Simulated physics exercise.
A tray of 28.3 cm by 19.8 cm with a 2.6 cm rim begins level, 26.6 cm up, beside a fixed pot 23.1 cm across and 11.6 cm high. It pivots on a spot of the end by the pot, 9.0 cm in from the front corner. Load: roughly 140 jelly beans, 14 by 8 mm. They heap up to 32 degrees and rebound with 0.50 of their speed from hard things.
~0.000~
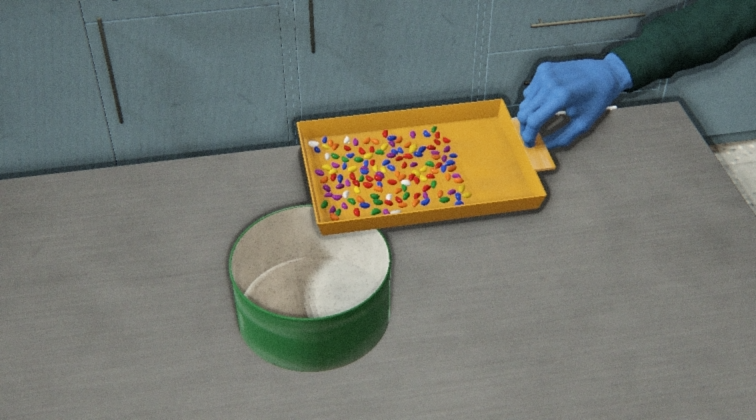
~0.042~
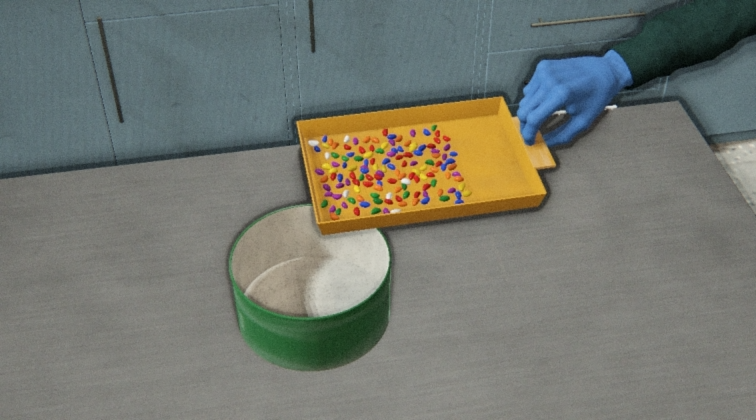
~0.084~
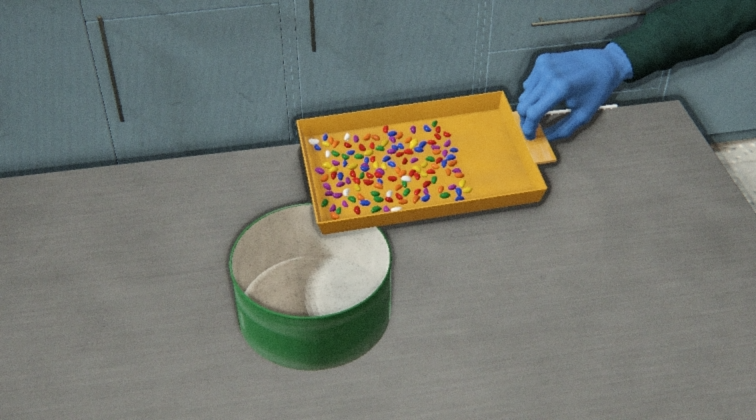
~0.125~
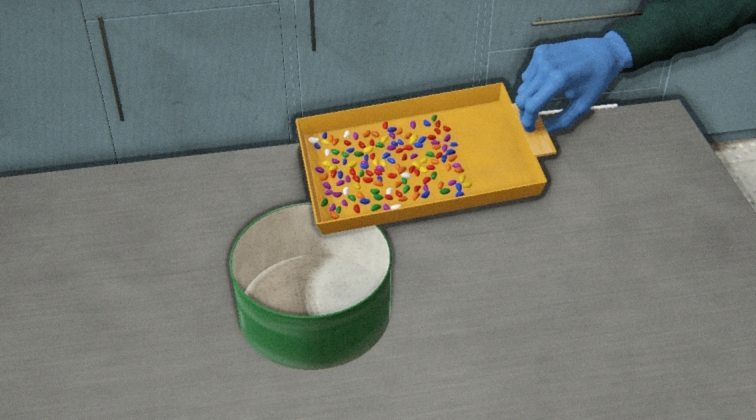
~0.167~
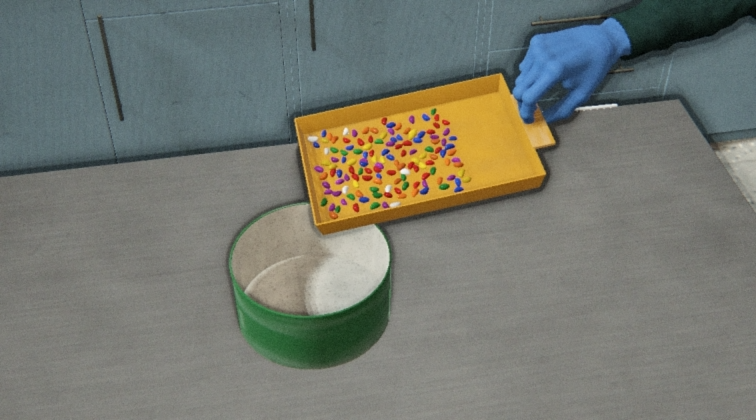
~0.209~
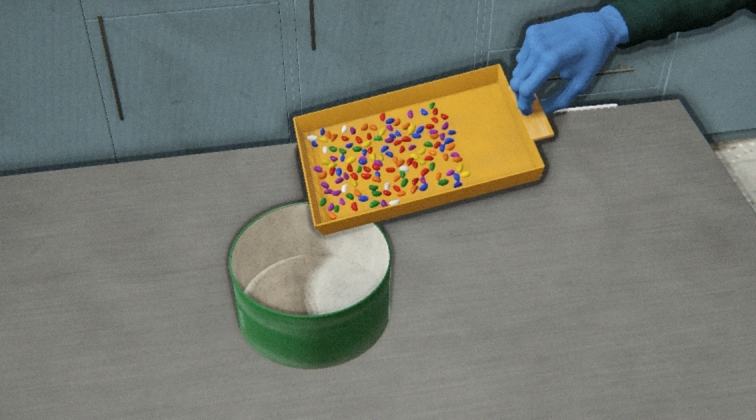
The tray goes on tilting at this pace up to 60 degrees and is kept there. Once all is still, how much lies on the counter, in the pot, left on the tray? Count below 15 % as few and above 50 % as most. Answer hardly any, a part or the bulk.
Counter: Hardly any, pot: Hardly any, tray: The bulk.
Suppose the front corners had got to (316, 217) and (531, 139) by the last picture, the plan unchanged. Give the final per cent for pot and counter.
Pot 10, counter 5.
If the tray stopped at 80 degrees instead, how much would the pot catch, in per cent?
It would be near 45 per cent.
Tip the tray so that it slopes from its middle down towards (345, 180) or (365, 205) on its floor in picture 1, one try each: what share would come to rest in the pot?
Some 5 and 0 per cent.
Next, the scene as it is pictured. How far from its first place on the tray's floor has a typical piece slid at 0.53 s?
About 4 cm.
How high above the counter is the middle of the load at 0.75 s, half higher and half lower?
About 30 cm.
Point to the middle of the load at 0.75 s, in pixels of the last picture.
At about (328, 179).
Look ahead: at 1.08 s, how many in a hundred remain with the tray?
Roughly 95 per cent.
After 0.53 s, tilt 35 degrees; the tray holds 100 %, the pot 0 %.
After 0.75 s, tilt 51 degrees; the tray holds 100 %, the pot 0 %.
After 1.08 s, tilt 60 degrees; the tray holds 95 %, the pot 0 %.
At rest (2.0 s), counter 5 %, pot 5 %, tray 95 %.
